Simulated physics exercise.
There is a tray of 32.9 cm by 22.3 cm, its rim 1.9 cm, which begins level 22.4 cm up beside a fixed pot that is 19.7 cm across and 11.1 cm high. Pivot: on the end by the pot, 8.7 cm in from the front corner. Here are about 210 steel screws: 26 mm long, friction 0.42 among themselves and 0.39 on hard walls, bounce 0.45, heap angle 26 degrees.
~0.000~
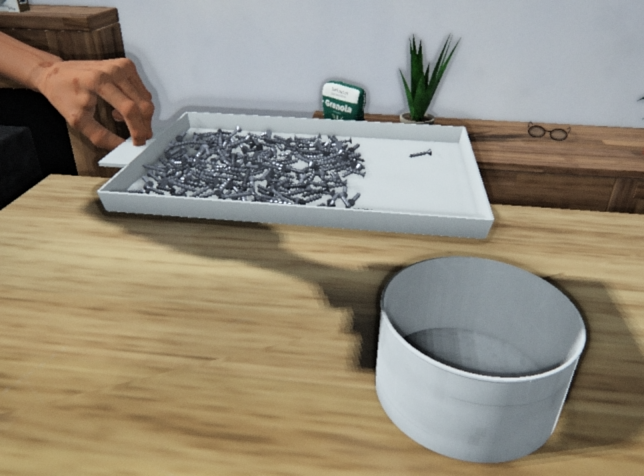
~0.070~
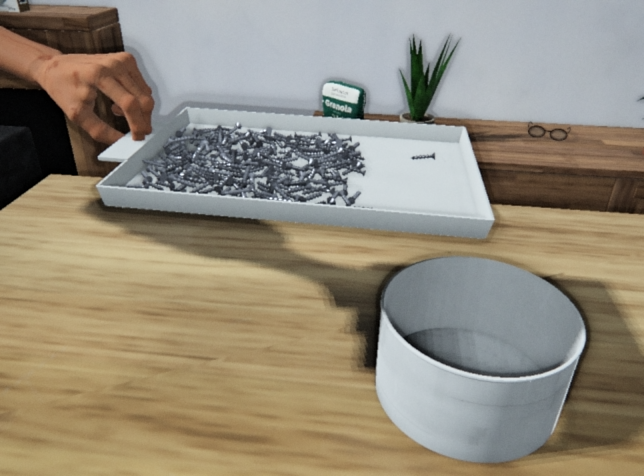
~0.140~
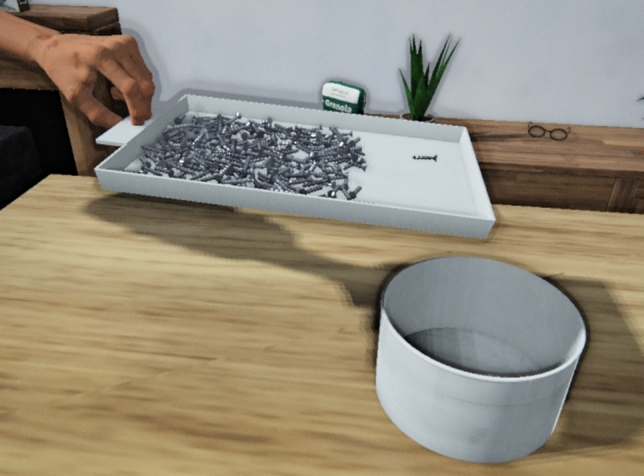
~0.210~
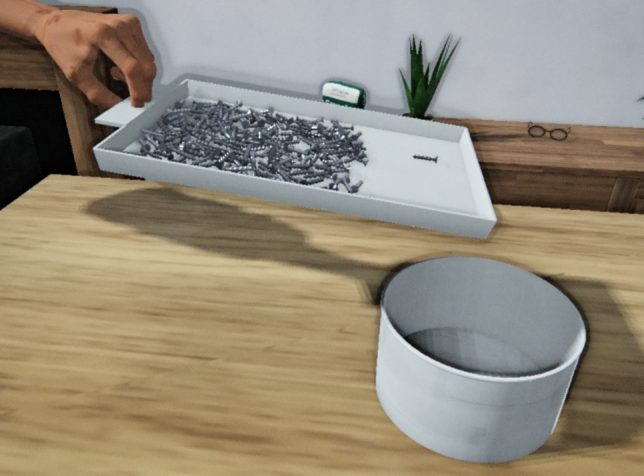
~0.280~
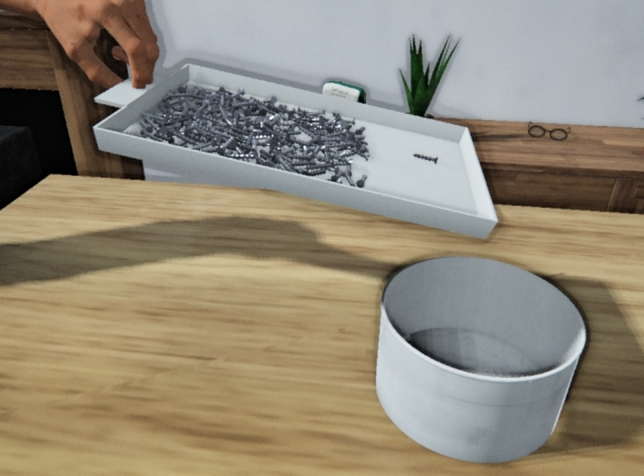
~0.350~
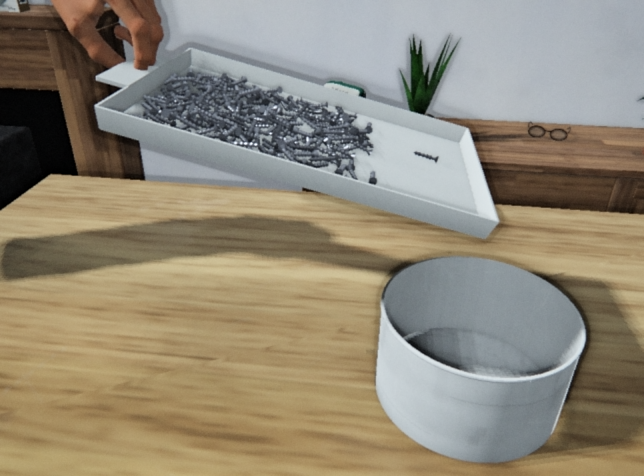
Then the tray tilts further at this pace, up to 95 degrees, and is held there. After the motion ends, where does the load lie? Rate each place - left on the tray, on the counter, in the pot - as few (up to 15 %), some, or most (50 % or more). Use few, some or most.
Left on the tray: Few; counter: Some; pot: Most.
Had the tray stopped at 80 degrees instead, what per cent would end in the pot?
In that case, near 55 percent.
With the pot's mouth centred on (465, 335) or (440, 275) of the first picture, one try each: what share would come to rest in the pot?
Roughly 45 per cent, then 70 per cent.
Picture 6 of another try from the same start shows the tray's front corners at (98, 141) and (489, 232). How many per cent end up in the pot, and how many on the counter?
Pot 90; counter 10.
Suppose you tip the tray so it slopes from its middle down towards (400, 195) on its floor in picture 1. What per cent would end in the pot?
Near 100 percent, give or take.
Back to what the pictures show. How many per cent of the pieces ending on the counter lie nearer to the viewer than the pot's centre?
0 %.
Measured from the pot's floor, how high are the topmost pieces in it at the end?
It reaches roughly 2.0 cm.
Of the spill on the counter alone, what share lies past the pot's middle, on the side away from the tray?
Roughly 80 percent of the spill.
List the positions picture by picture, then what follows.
The first frame shows tray tilt 0 degrees, front corners at (103, 190) and (488, 217); middle of the pieces at (261, 169); pot at (480, 308).
The second frame shows tray tilt 1 degrees, front corners at (102, 185) and (489, 217); middle of the pieces at (261, 166).
The third frame shows tray tilt 4 degrees, front corners at (100, 168) and (490, 218), lowest corner right front; middle of the pieces at (261, 156).
The fourth frame shows tray tilt 7 degrees, front corners at (99, 148) and (491, 218), lowest corner right front; middle of the pieces at (262, 145).
The fifth frame shows tray tilt 10 degrees, front corners at (100, 127) and (493, 218), lowest corner right front; middle of the pieces at (264, 134).
The sixth frame shows tray tilt 13 degrees, front corners at (101, 106) and (494, 218), lowest corner right front; middle of the pieces at (266, 123); pot at (480, 308). The tray's pace is about 45 degrees a second.
Then, at 1.18 s, tilt 52 degrees; the tray holds 85 %, the pot 0 %.
After 1.73 s, tilt 77 degrees; the tray holds 70 %, the pot 25 %.
After 2.33 s, tilt 95 degrees; the tray holds 0 %, the pot 70 %.
By 3.3 s all is still; tray 0 %, counter 30 %, pot 70 %.
